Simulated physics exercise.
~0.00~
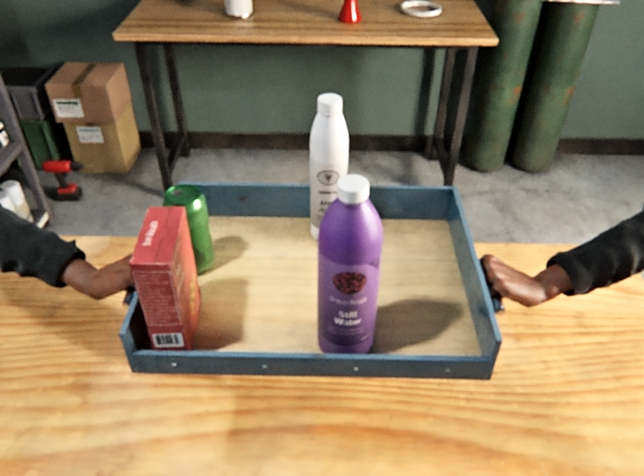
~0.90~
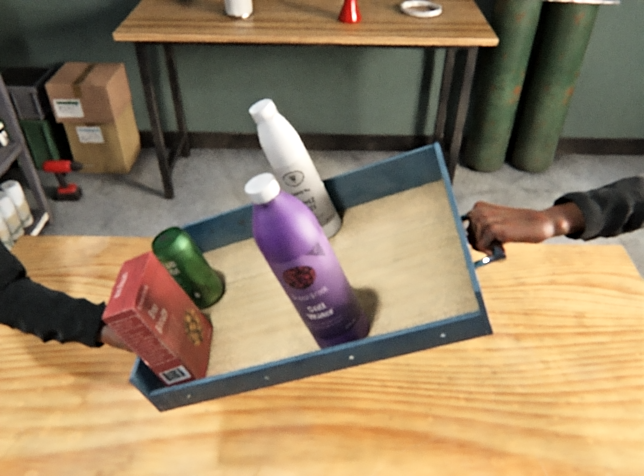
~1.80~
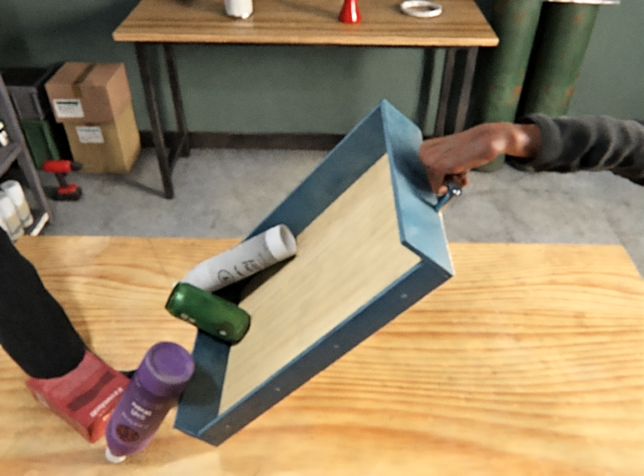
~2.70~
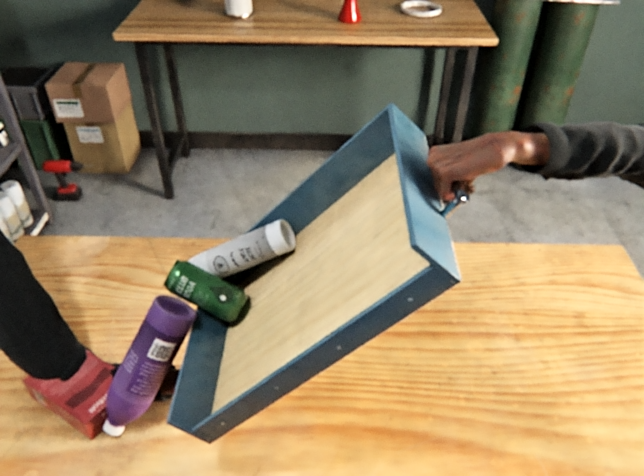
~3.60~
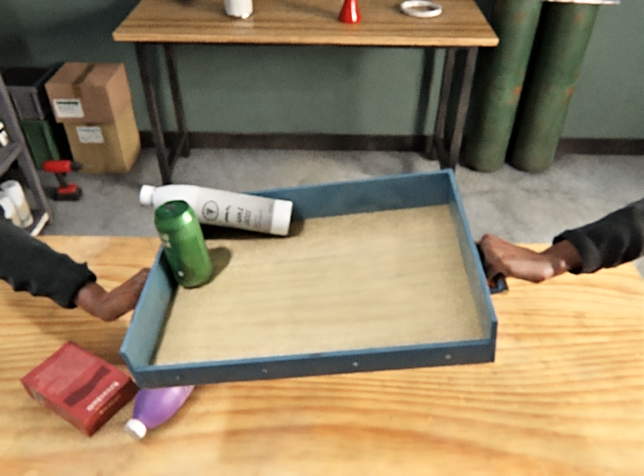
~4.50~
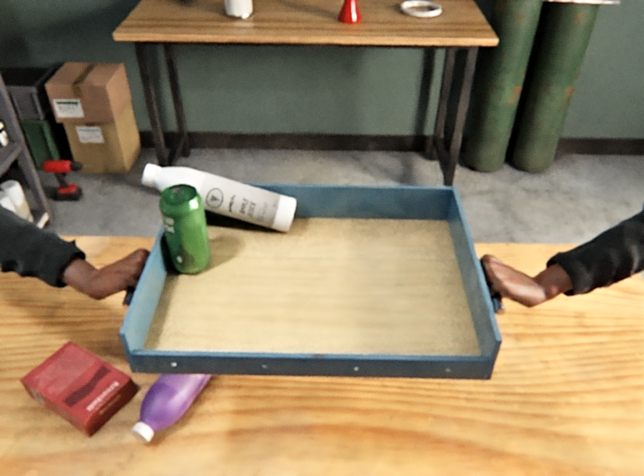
In a workshop, two hands tip a tray left, spilling a red packet and purple bottle.
